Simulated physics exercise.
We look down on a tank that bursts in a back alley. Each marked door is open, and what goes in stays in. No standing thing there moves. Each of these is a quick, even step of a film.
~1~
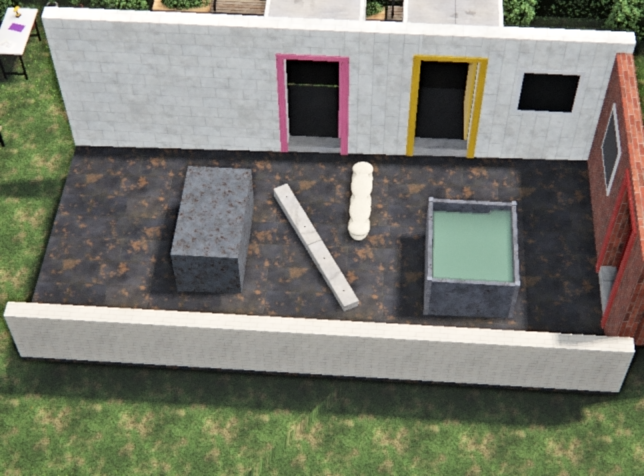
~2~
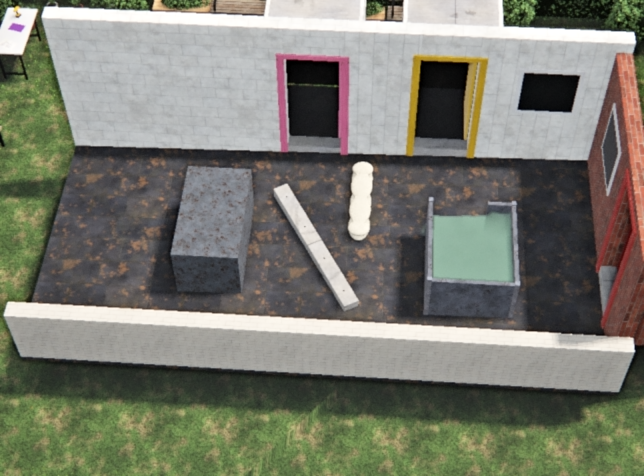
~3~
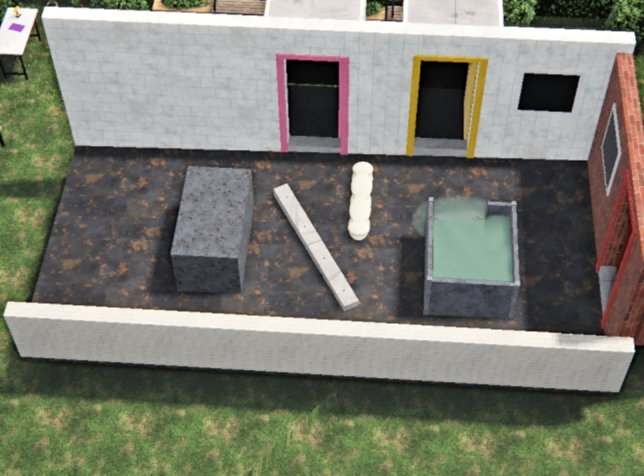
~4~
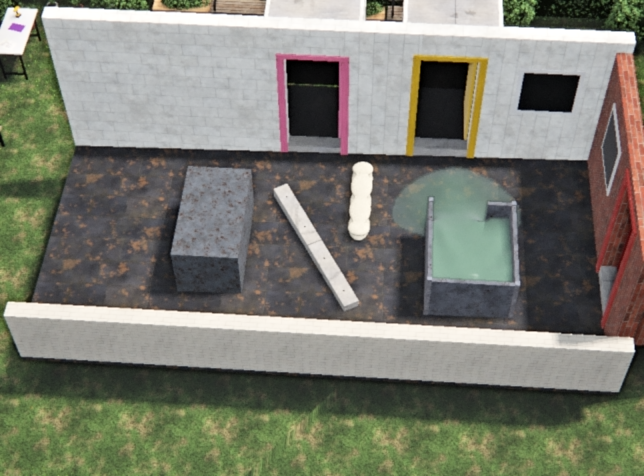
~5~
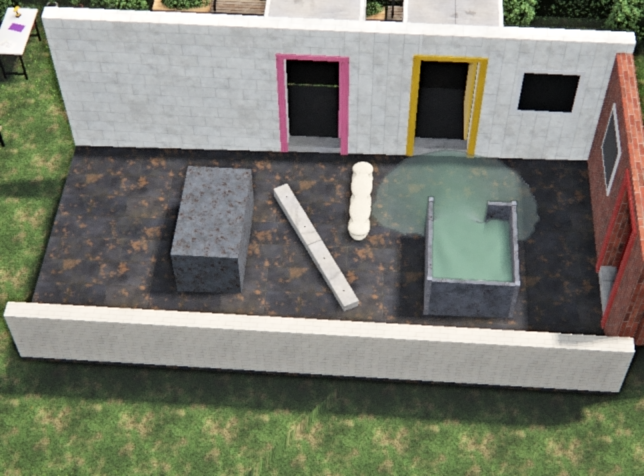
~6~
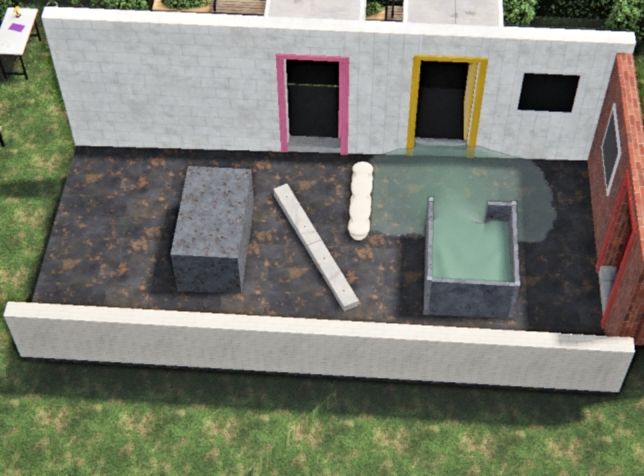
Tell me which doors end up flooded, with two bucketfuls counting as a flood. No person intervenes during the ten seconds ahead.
Here is how it goes: The pink door escapes flooding; the red door escapes flooding; the yellow door ends up flooded.
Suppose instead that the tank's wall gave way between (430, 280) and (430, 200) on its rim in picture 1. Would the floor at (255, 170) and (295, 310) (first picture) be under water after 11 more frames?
As listed: Submerged, submerged.
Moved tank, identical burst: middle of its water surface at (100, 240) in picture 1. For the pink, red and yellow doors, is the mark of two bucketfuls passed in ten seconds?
As I read it, the pink door remains beneath it, the red door remains beneath it and the yellow door remains beneath it.
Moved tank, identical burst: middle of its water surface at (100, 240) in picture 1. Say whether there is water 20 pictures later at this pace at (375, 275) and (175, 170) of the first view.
In that order: No water, under water.
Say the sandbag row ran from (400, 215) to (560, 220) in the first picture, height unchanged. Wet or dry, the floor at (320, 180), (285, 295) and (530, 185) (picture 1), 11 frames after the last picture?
Point by point: Inundated; no flooding; inundated.
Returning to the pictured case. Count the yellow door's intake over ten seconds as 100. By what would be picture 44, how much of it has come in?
Close to 100 %.
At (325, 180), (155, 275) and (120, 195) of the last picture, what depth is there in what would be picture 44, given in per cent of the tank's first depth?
The three come to some 2, 0 and 2 per cent respectively.
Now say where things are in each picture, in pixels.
In the first picture, the tank at (472, 244) is whole and still.
In the second picture, the front is at a hidden place, out from the gap on the tank's far side.
In the third picture, the front is at (470, 200), out from the gap on the tank's far side.
In the fourth picture, water pours out on the tank's far side and has run to (466, 172).
In the fifth picture, the front is at (415, 157), out from the gap on the tank's far side.
In the sixth picture, water pours out on the tank's far side and has run to (380, 156).
A moment on, water covers 20 % of the floor; the pink door wet at the sill, nothing in, the red door not reached, the yellow door over two buckets in.
Next, water covers 30 % of the floor; the pink door wet at the sill, nothing in, the red door not reached, the yellow door far over two buckets in.
Then, water covers 55 % of the floor; the pink door wet at the sill, nothing in, the red door wet at the sill, nothing in, the yellow door far over two buckets in.
Later, water covers 65 % of the floor; the pink door wet at the sill, nothing in, the red door wet at the sill, nothing in, the yellow door far over two buckets in.
In the end, water covers 75 % of the floor; the pink door wet at the sill, nothing in, the red door wet at the sill, nothing in, the yellow door far over two buckets in.
